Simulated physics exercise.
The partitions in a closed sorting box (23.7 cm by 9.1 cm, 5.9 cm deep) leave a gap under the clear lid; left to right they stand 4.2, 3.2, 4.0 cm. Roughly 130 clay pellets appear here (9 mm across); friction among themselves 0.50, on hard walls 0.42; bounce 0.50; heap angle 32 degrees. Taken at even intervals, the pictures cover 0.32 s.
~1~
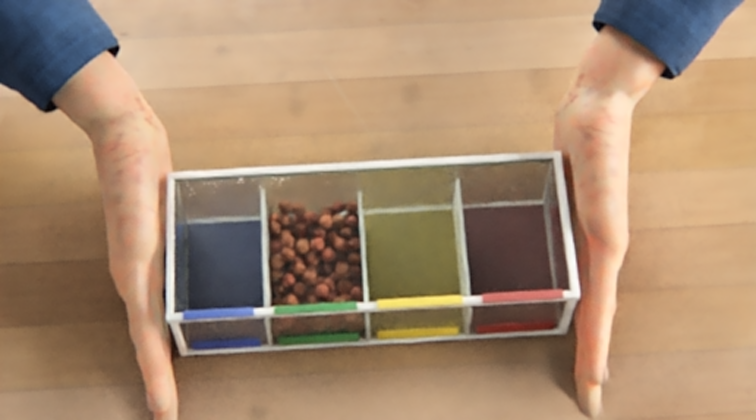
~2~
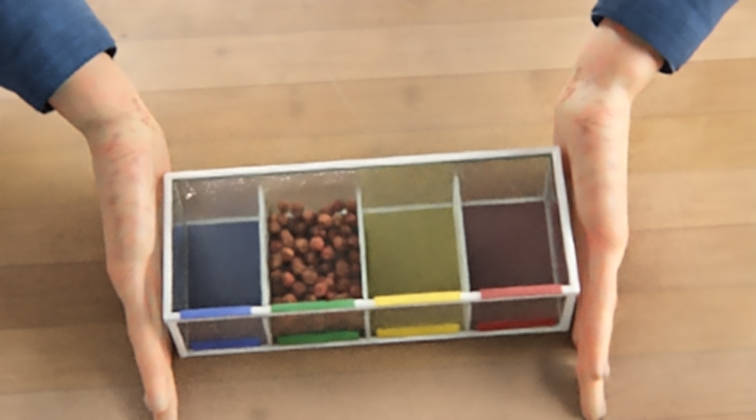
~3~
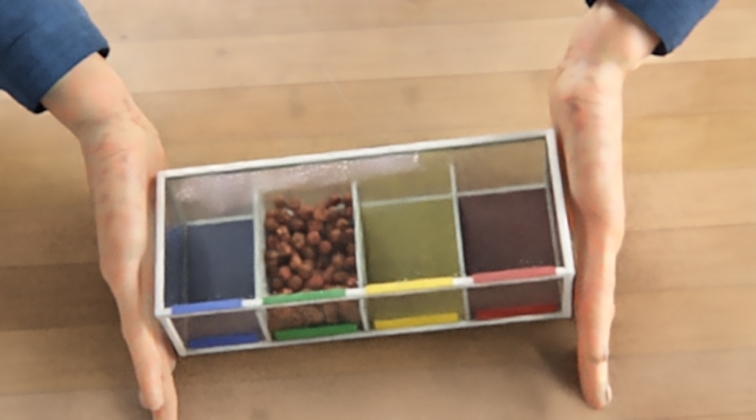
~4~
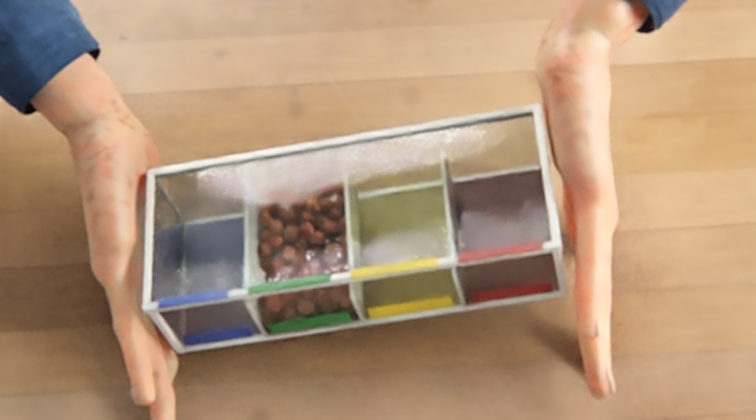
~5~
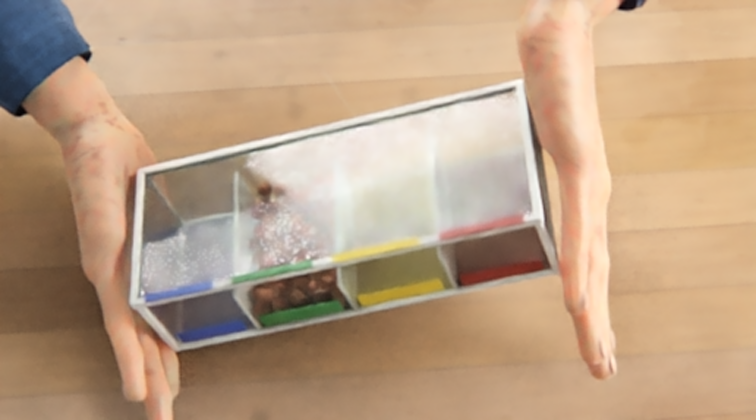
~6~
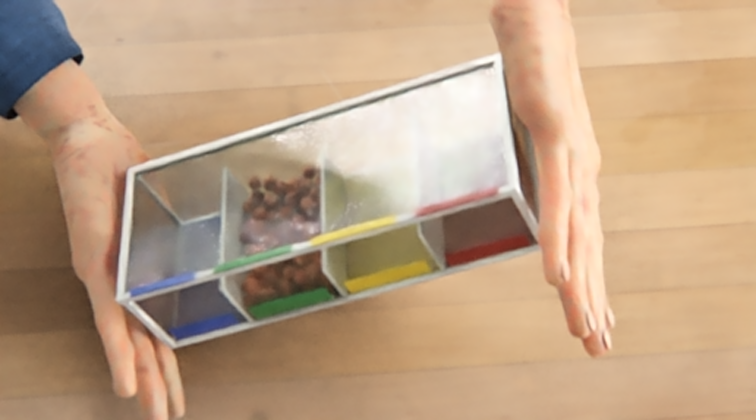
A clear divided box holding reddish-brown pellets in its green-marked section lay level between two hands, then was tilted and turned, its right end rising higher as glare slid over the lid.
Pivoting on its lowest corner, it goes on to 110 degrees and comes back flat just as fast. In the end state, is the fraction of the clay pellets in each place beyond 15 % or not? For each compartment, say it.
Red: Not beyond, blue: Beyond, green: Beyond, yellow: Not beyond.
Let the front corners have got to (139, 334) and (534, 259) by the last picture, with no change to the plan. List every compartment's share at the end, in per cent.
Red = 0 %; blue = 45 %; green = 55 %; yellow = 0 %.
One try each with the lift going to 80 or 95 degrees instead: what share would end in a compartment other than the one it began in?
Try one gives around 10 %, try two around 25 %.
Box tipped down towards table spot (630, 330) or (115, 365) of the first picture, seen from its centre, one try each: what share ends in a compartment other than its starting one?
The share comes to roughly 95 in a hundred, then roughly 35 in a hundred.
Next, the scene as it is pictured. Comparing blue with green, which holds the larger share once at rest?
The green compartment.
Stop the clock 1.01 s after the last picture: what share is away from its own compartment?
At that moment it's some 15 per cent.
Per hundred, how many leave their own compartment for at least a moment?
Close to 25 in a hundred.
Then, 1.01 s after the last picture, tilt 109 degrees; blue 15 %, green 85 %.
Then, 1.69 s after the last picture, tilt 48 degrees; blue 25 %, green 75 %.
Then, 2.41 s after the last picture, tilt 0 degrees; blue 25 %, green 75 %.
In the end, red 0 %, blue 25 %, green 75 %, yellow 0 %.
